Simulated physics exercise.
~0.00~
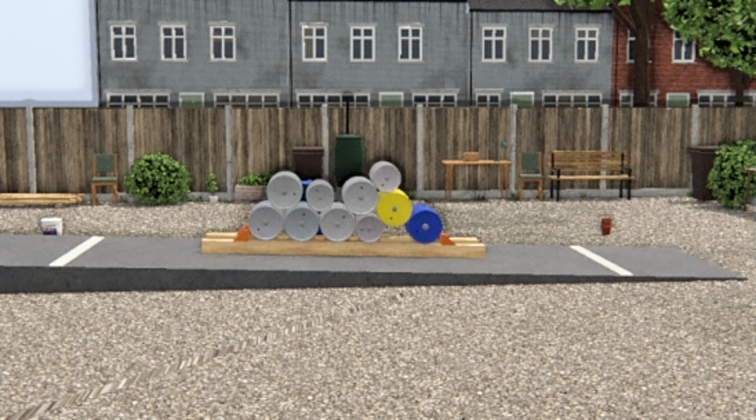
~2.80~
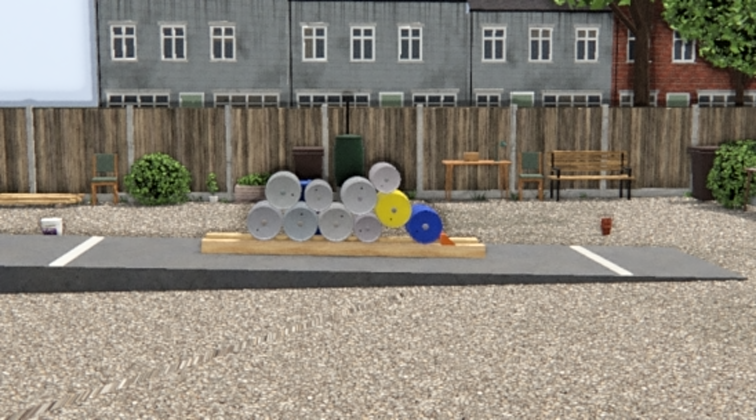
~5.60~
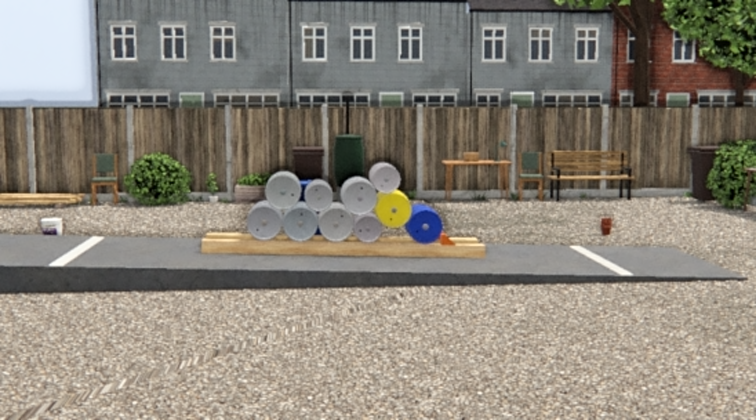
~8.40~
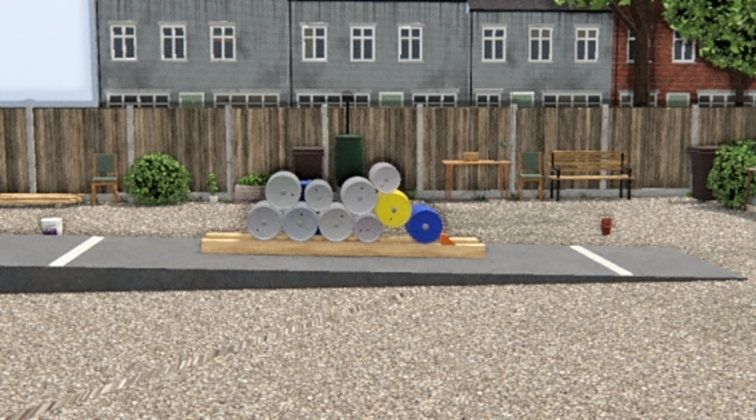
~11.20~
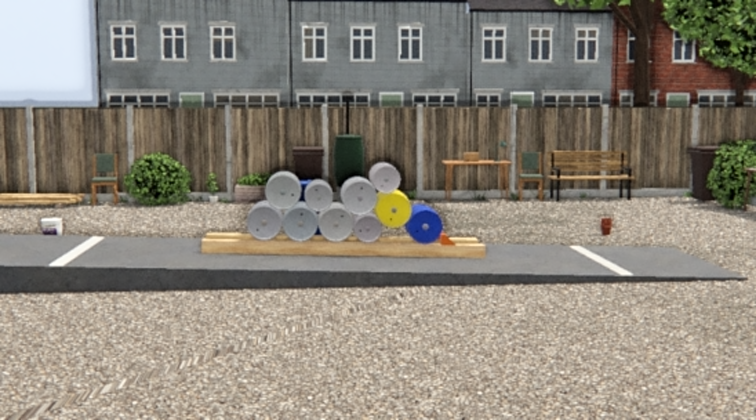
Stacked grey, yellow and blue kegs holding still on wooden bearers after the left chock disappears, none rolling towards the white lines.
